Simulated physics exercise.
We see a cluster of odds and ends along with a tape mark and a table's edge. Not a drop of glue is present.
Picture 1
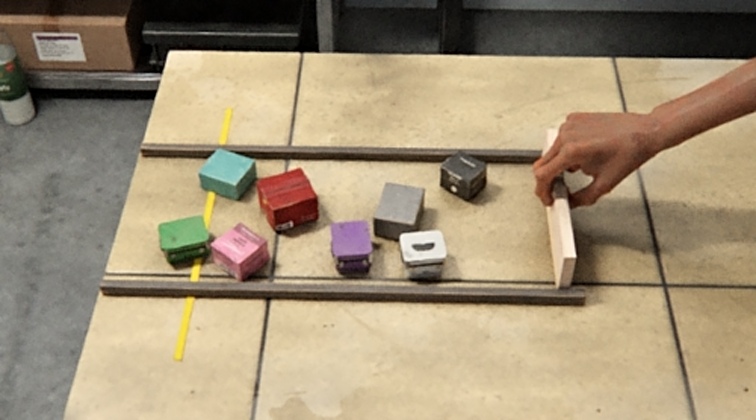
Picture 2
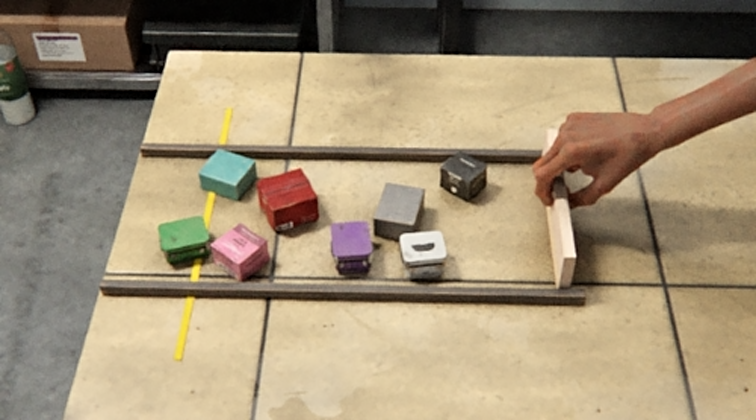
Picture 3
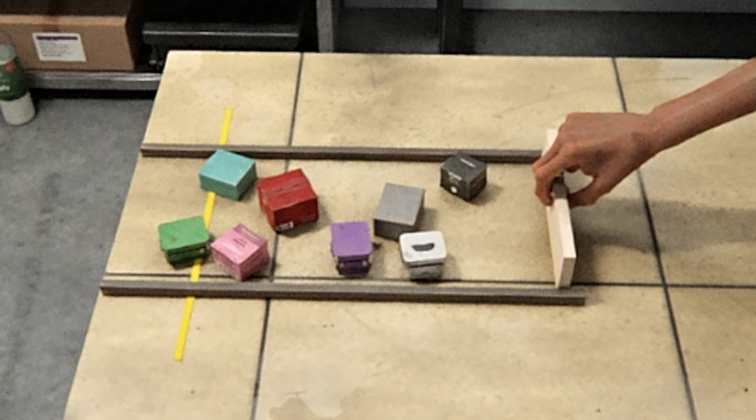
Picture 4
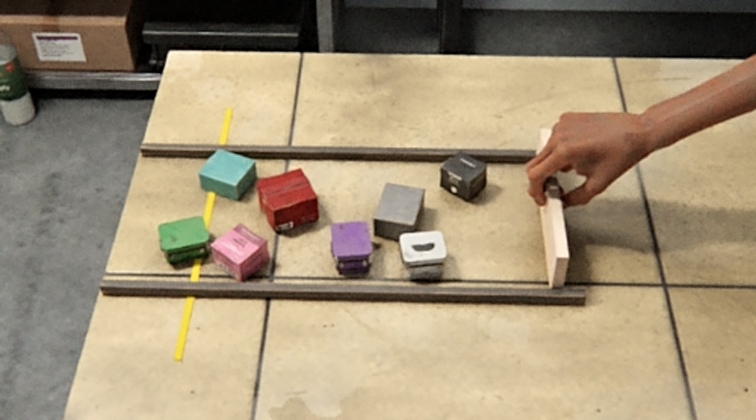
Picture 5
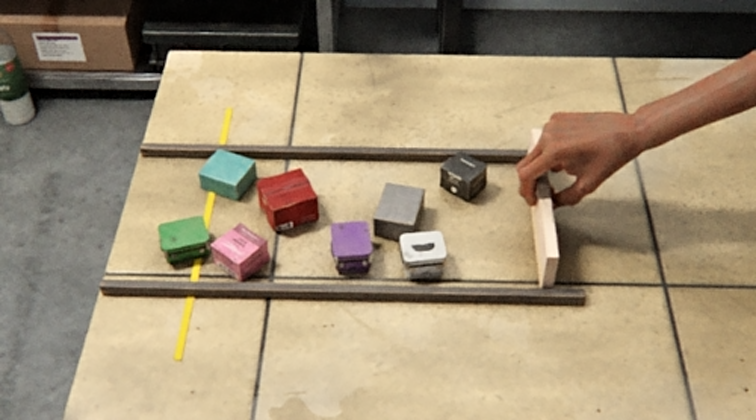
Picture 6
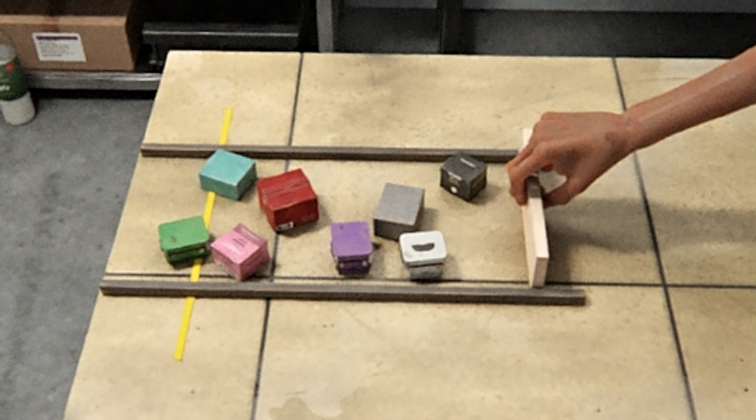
Wooden board held by a hand sliding slightly left between two rails, toward small coloured boxes that stay still on a tiled table.
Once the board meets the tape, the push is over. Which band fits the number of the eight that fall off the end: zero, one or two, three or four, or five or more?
The band is one or two.
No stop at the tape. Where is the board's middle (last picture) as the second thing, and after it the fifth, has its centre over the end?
About (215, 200), then about (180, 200).
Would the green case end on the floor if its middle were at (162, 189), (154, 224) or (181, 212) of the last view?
Well, in turn it does not stay; it does not stay; it does not stay.
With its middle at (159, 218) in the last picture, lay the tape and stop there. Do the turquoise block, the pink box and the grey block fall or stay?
Taking them in turn, the turquoise block tips off, the pink box tips off, the grey block does not drop.
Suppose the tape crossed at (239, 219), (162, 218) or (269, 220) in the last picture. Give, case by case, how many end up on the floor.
In order: 0, 5 and 0.
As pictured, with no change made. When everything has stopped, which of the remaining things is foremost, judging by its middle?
The red box.
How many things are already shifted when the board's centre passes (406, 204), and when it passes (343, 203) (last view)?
Moved so far: 4, later 6.
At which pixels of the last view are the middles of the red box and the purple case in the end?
Looks like one lands around (142, 200), and the other around (139, 244).
Soon after, none off yet; green case at rest near (185, 241); turquoise block at rest near (228, 175); pink box at rest near (241, 253).
At rest, the number that fall off is one or two; fallen, pink box and green case.
